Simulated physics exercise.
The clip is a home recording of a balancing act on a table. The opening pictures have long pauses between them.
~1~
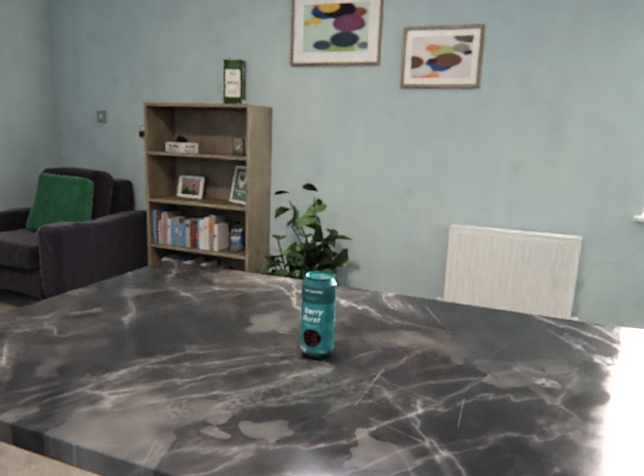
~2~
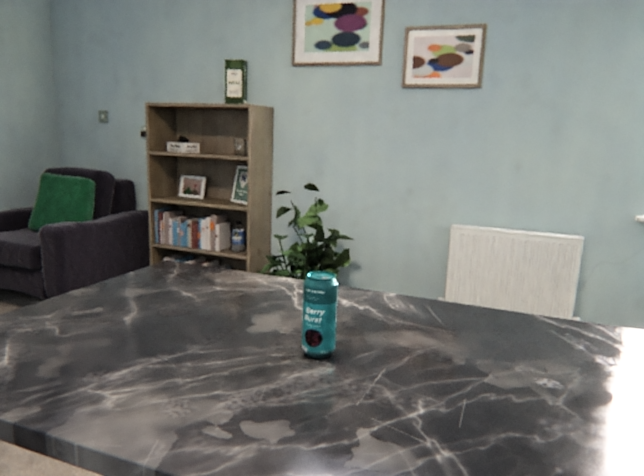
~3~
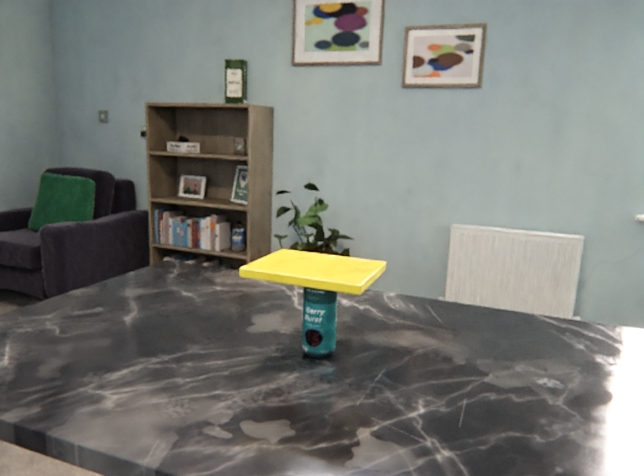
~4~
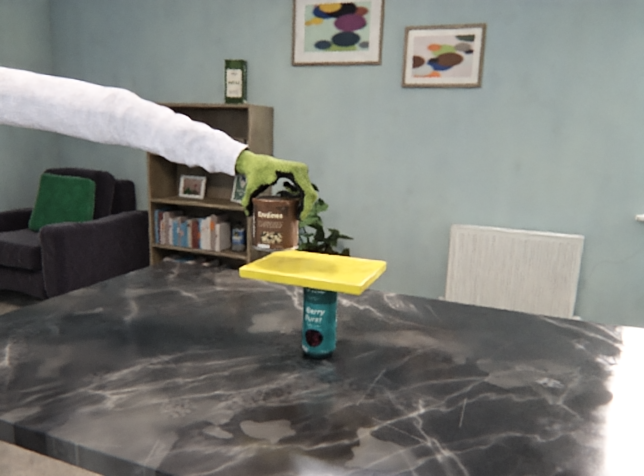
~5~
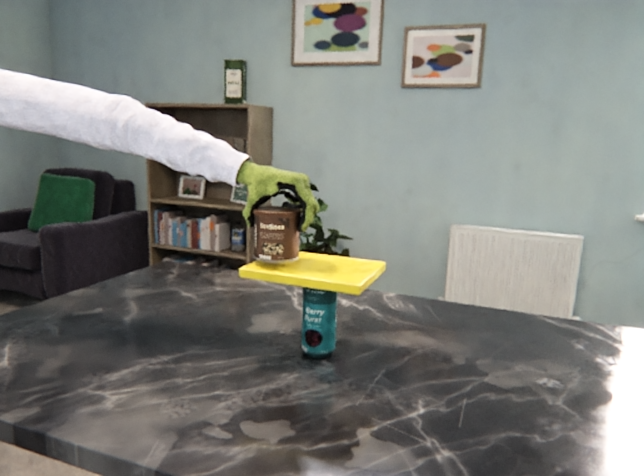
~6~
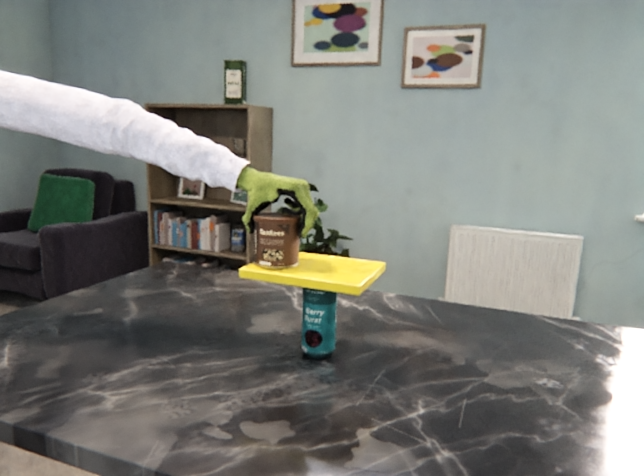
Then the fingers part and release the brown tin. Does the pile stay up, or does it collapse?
It collapses.
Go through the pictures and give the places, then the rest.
In the first frame, the last thing is not in view yet; turquoise can (318, 315).
In the second frame, the last thing is not in view yet; turquoise can (320, 315).
In the third frame, the last thing is not in view yet; turquoise can (320, 314).
The fourth frame shows still above its spot; brown tin (275, 223); turquoise can (320, 315).
The fifth frame shows still above its spot; brown tin (277, 234); turquoise can (319, 315).
The sixth frame shows in place under the hand; brown tin (277, 240); turquoise can (319, 315).
Then, 0.40 s later than the last frame, brown tin and yellow lid now fallen.
Then, 0.60 s later than the last frame, things are still on the move.
When it is over, fallen, brown tin and yellow lid; turquoise can as before. The stack gives way.
